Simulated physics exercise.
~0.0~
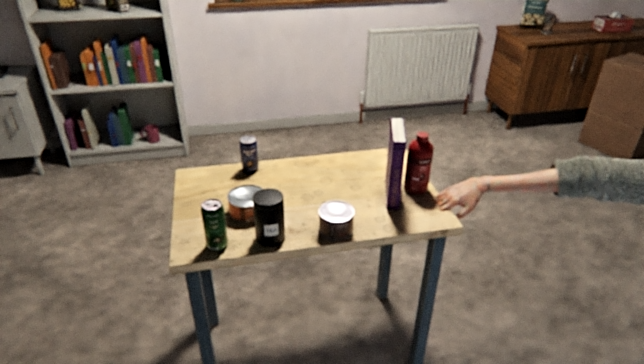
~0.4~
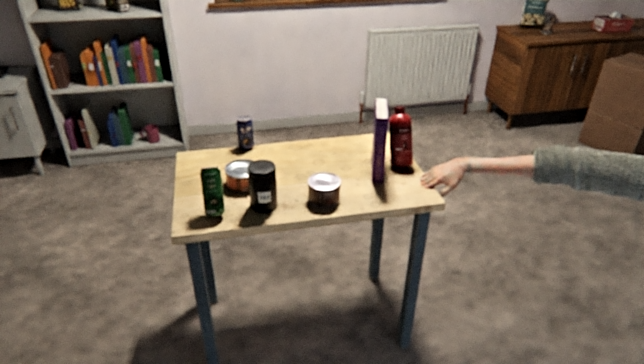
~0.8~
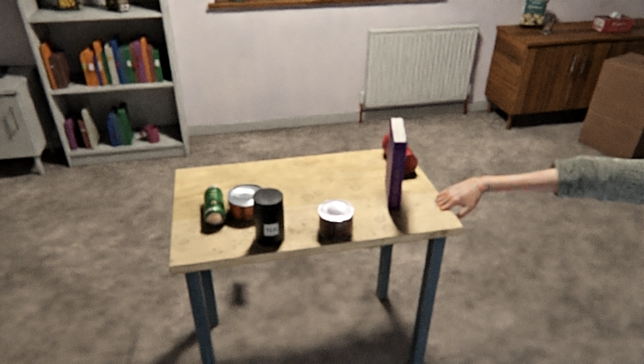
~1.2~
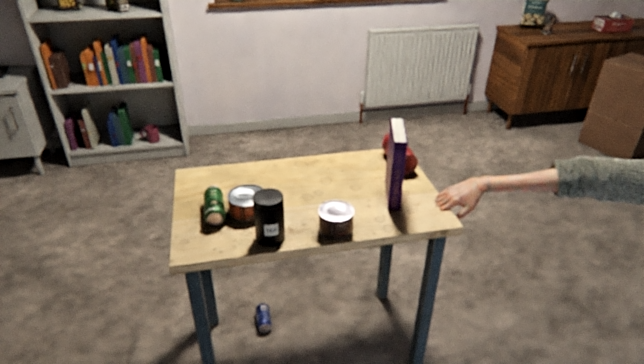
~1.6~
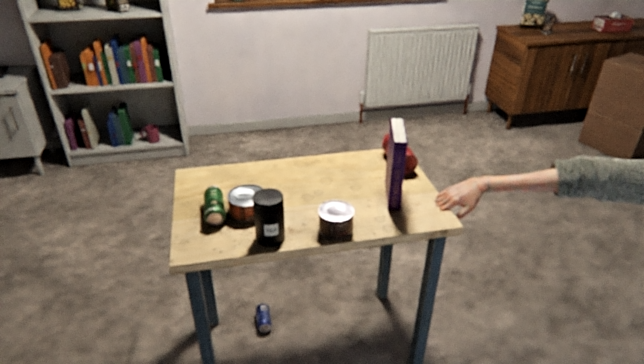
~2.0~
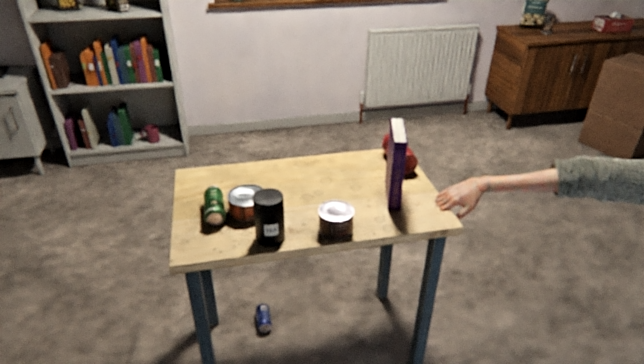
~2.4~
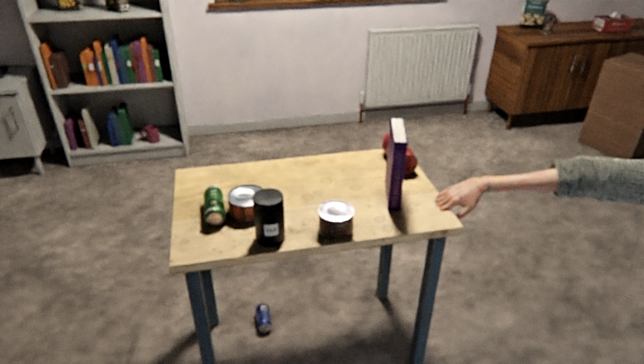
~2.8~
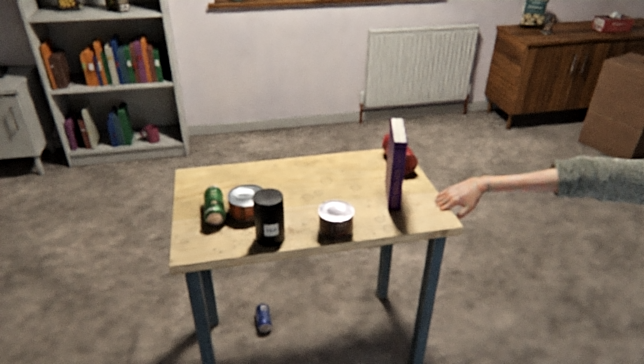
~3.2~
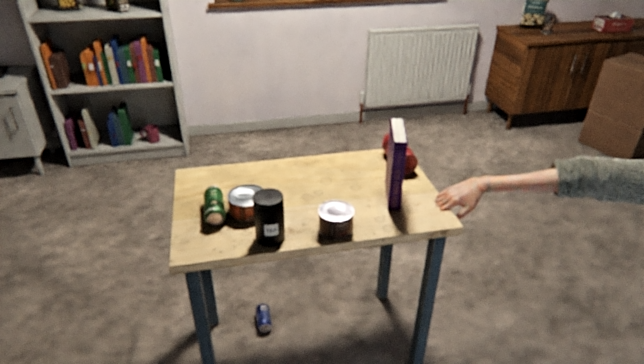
Small table jerking away and back beside an outstretched hand, toppling a green can and red bottle, a blue can landing beneath.
